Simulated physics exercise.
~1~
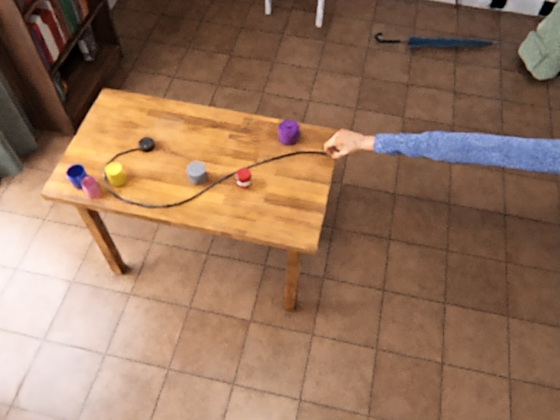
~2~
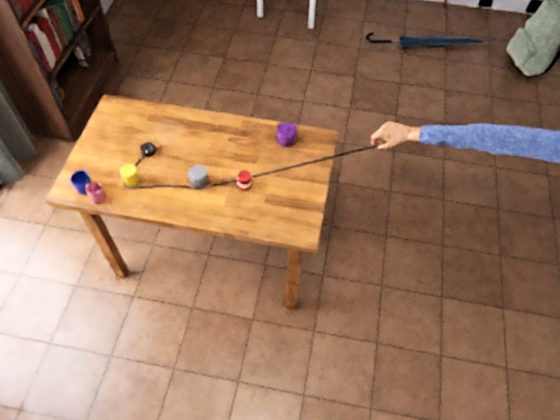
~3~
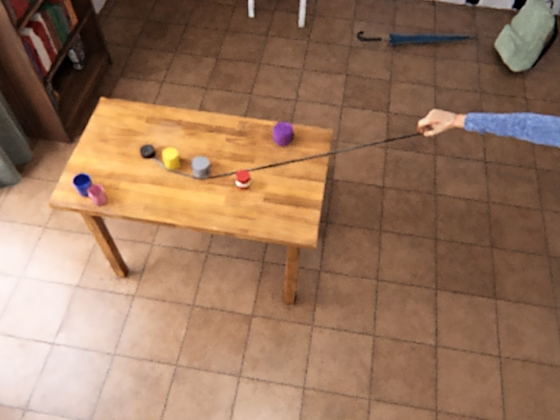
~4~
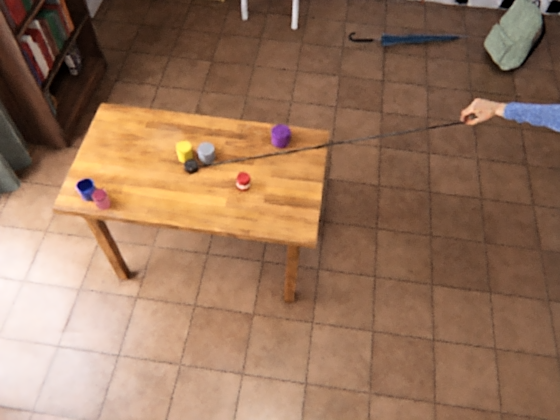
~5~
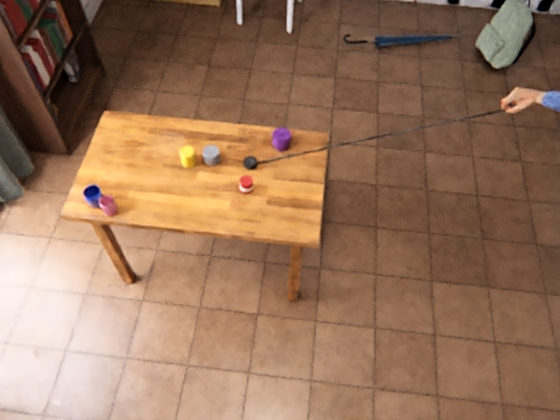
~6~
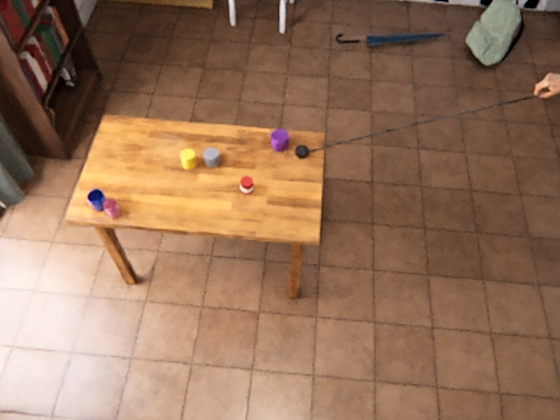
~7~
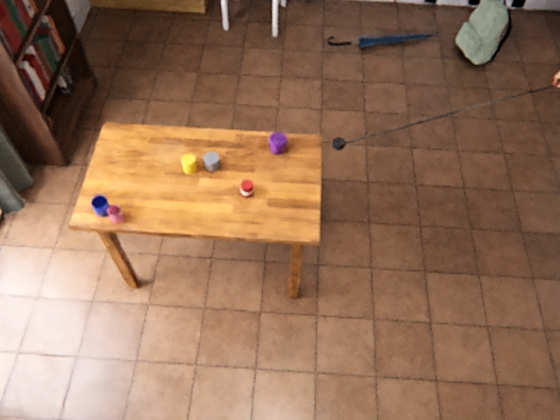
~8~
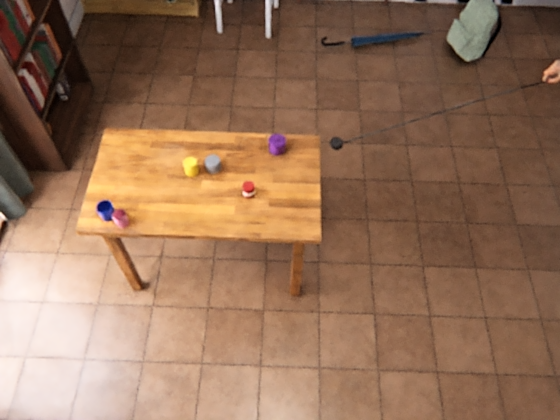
We see a hand pull a black cord looped among small colourful containers on a wooden table, drawing a round black object rightward until it leaves the tabletop. The yellow container is dragged up beside the grey one, while the purple, red, blue and pink ones stay put.
